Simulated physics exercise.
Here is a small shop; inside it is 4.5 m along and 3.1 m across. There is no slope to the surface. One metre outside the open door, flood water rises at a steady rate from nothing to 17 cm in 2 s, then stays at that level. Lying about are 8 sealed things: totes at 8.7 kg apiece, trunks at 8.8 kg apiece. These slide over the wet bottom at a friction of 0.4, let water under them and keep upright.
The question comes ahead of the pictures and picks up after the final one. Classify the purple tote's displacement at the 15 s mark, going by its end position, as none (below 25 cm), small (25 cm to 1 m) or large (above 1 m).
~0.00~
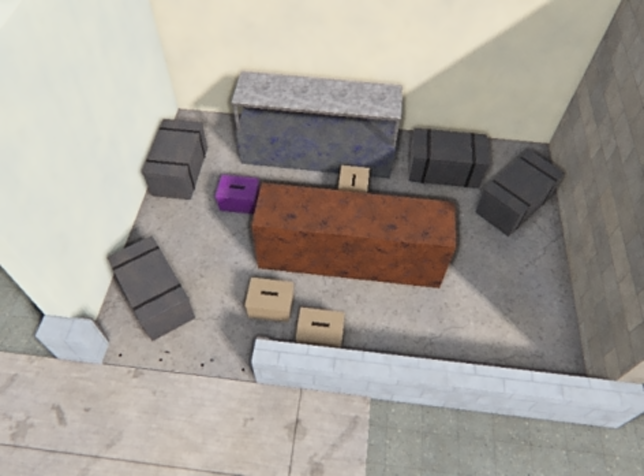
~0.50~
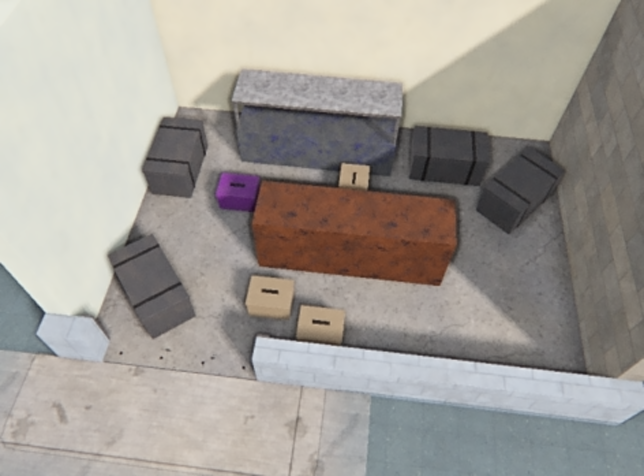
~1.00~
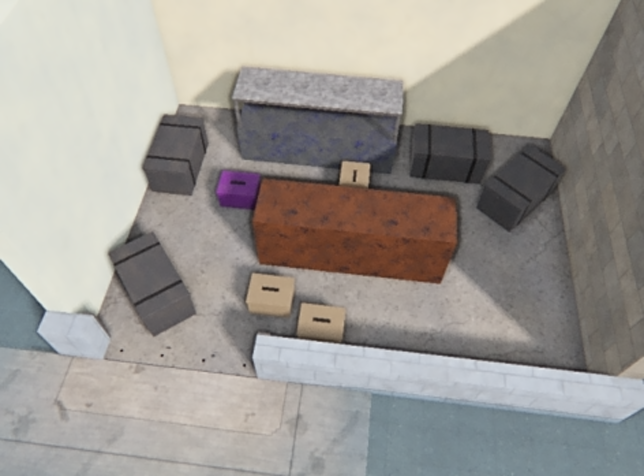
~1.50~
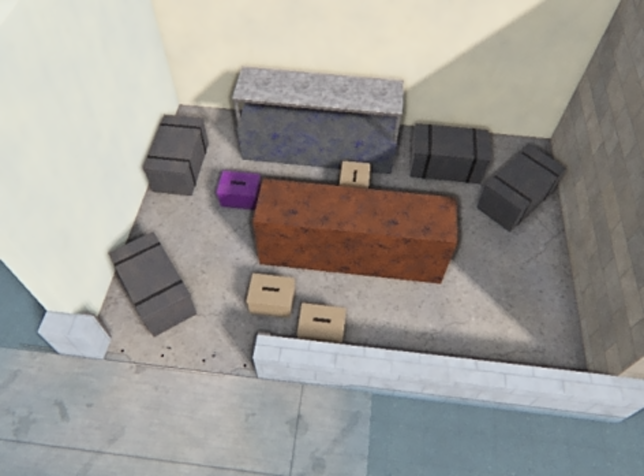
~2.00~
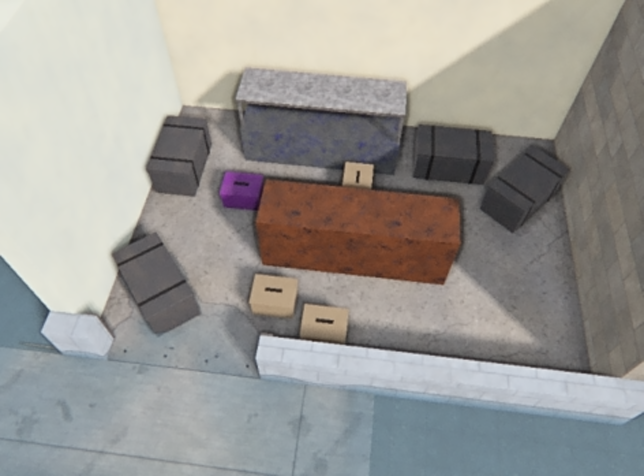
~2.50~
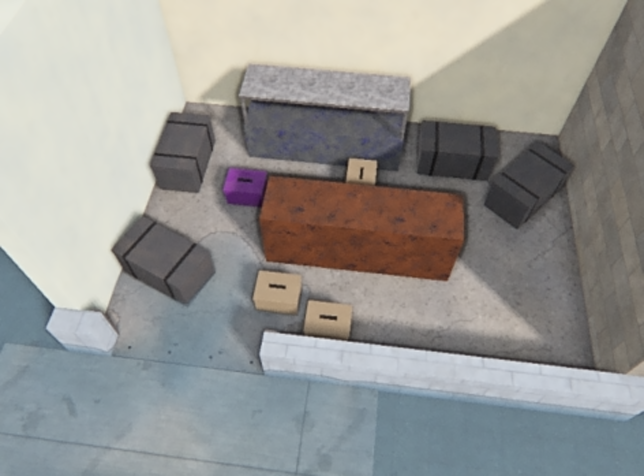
Large.
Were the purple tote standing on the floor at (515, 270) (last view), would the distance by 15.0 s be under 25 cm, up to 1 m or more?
Looks like it is swept a long way.
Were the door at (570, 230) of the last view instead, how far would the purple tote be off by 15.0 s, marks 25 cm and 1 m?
Observation: Purple tote large displacement.
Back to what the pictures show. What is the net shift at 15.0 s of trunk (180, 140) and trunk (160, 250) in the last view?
They sit 60 cm and 350 cm away, in the order given.
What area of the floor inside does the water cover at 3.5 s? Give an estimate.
I'd put it close to 4.0 m2.
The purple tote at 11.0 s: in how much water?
Depth approx. 13 cm.
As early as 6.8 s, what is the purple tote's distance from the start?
I'd guess some 40 cm by then.
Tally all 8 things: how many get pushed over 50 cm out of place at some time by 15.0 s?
8.
After 3.5 s the purple tote is near (249, 157), 0.3 m from its start, aground; 1 afloat.
After 6.8 s the purple tote is near (257, 151), 0.4 m from its start, afloat; 4 afloat.
After 11.0 s the purple tote is near (544, 187), 3.1 m from its start, afloat; 7 afloat.
After 15.0 s the purple tote is near (525, 323), 3.1 m from its start, afloat; 8 afloat.
